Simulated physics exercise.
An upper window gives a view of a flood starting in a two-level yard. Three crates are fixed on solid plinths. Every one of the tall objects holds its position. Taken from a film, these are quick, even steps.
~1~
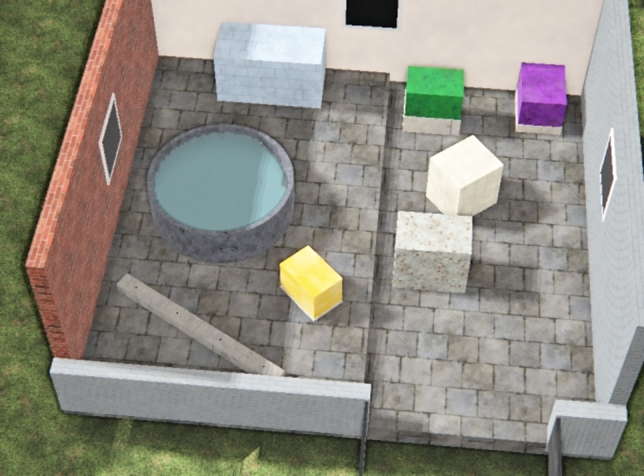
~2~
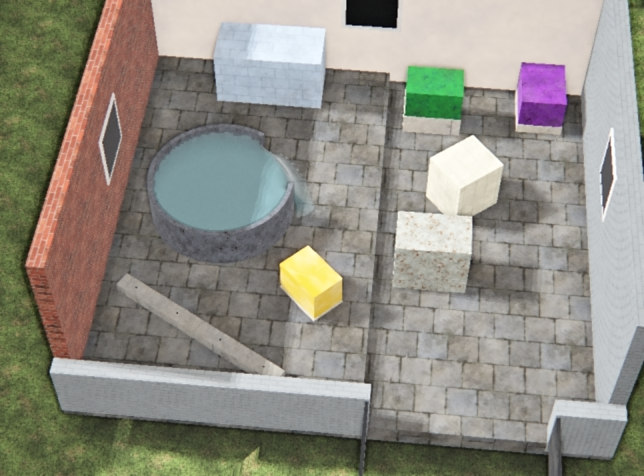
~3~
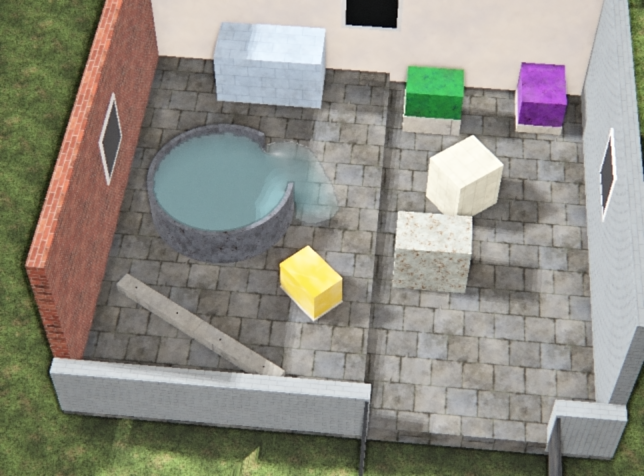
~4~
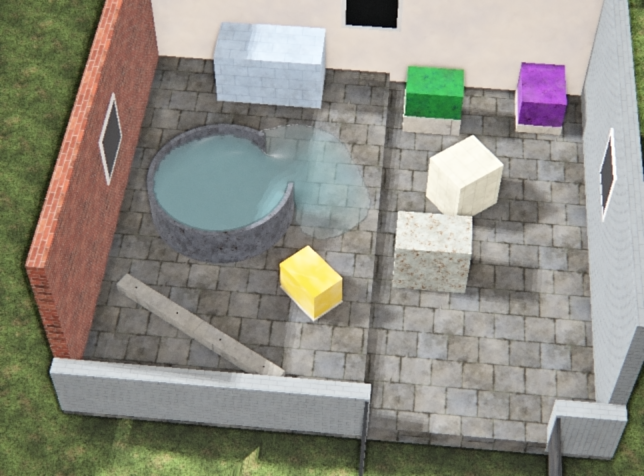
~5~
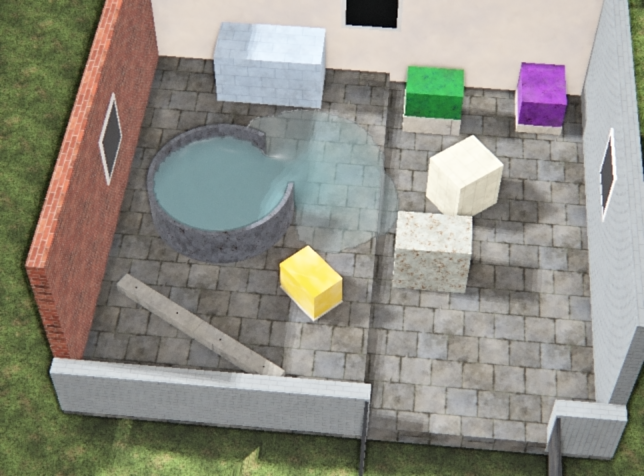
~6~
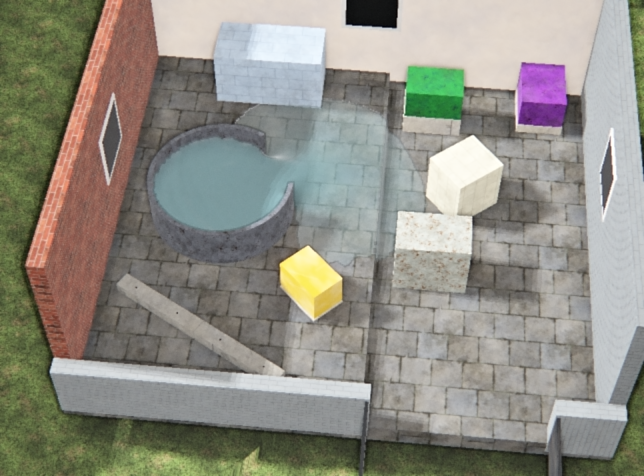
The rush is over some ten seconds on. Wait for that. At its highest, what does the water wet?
In order: The yellow crate will not even get damp; the purple crate will be wet; the green crate will not even get damp.
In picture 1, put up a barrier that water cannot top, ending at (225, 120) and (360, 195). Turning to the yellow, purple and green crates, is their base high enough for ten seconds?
My reading: The yellow one takes water, the purple one is spared, the green one is spared.
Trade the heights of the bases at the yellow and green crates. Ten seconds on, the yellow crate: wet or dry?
The yellow crate holds out.
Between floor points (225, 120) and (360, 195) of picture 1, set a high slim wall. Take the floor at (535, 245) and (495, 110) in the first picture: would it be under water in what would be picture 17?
In order, I'd call them inundated and bare.
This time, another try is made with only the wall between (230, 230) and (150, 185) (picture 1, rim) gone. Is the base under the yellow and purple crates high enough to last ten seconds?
Taking them in turn, the yellow one is swamped, and the purple one is left untouched.
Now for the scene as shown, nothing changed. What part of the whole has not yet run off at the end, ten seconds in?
Around 82 percent.
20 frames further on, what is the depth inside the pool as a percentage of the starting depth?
36 % or so.
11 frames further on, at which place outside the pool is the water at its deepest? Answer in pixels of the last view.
It should be roughly at (396, 85).
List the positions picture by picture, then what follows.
The round pool at (221, 181) is whole and still, in the first picture.
The front is at (301, 214), out from the gap at (284, 177), in the second picture.
The front is at (332, 211), out from the gap at (284, 179), in the third picture.
The front is at (363, 207), out from the gap at (284, 179), in the fourth picture.
The front is at (389, 220), out from the gap at (284, 179), in the fifth picture.
Water pours out at (284, 178) and has run to (386, 123), in the sixth picture.
A moment on, water covers 25 % of the floor; the yellow crate water round its plinth, the purple crate water round its plinth, the green crate water round its plinth.
Next, water covers 35 % of the floor; the yellow crate water round its plinth, the purple crate water round its plinth, the green crate water round its plinth.
Then, water covers 40 % of the floor; the yellow crate water round its plinth, the purple crate water round its plinth, the green crate water round its plinth.
Later, water covers 55 % of the floor; the yellow crate water round its plinth, the purple crate water round its plinth, the green crate water round its plinth.
In the end, water covers 60 % of the floor; the yellow crate stayed above the water, the purple crate was topped, the green crate stayed above the water.
